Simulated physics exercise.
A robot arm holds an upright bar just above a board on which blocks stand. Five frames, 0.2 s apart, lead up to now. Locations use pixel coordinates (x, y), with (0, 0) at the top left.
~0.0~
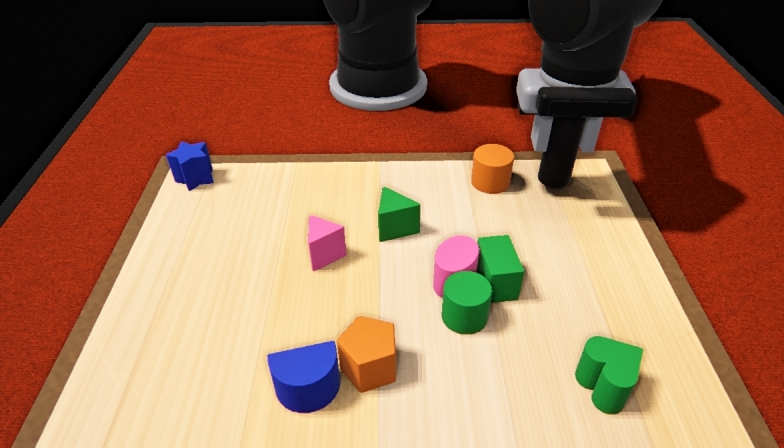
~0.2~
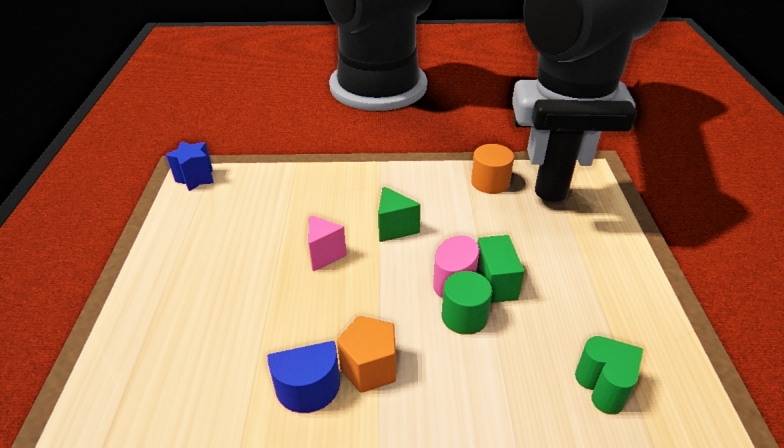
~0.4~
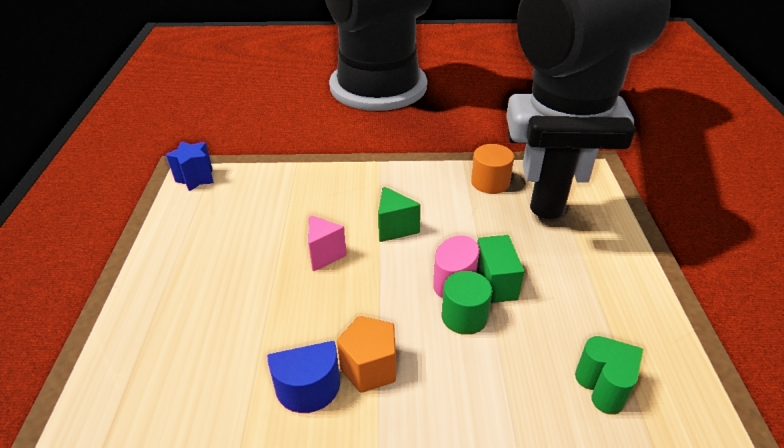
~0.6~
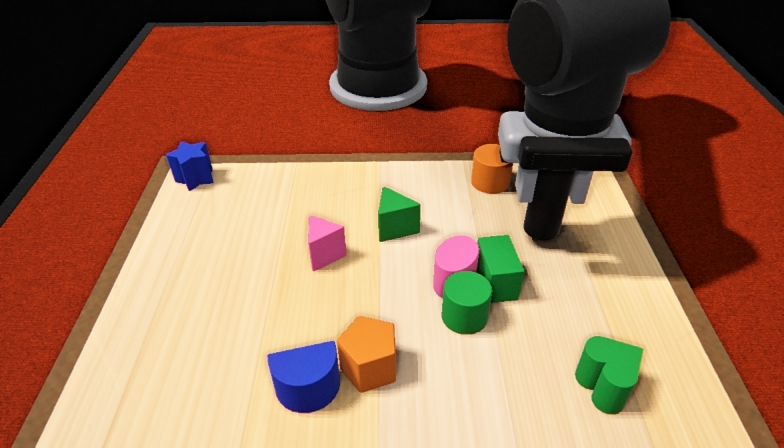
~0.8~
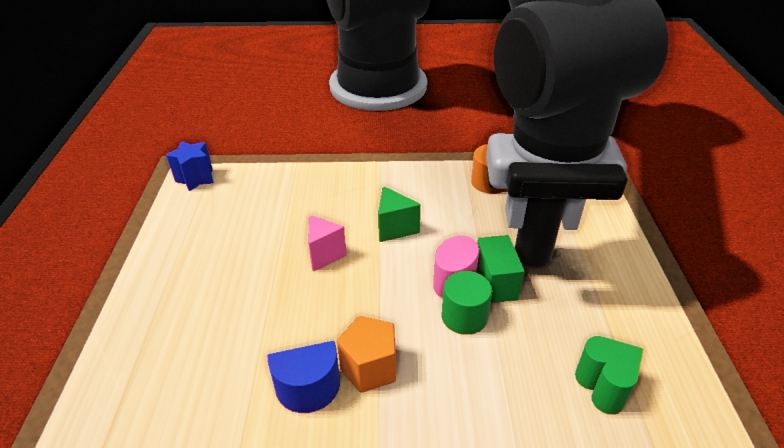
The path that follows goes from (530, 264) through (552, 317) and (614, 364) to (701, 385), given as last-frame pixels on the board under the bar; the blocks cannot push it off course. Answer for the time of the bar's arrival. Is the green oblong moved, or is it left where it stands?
That block stays in place.
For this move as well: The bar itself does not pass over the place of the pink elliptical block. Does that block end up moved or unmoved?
By the end it is where it was.
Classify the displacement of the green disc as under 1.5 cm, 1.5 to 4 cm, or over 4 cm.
Once the path is done, the green disc lies within 1.5 cm of its present place.
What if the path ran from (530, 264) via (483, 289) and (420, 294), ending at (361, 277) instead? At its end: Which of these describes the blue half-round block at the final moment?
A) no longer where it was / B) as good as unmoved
Choice B: As good as unmoved.
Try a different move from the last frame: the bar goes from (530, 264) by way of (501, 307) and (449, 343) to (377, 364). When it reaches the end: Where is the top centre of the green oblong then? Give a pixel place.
Answer: (465, 266).
What follows on the original path. One third of the way, bar at (555, 308); nothing pushed yet.
Two thirds of the way, bar at (619, 355); green heart-shaped block at (640, 381), turned 25° clockwise.
At the end, bar at (707, 376); pink elliptical block unmoved; green disc unmoved; green oblong unmoved; green heart-shaped block at (641, 382), turned 25° clockwise.
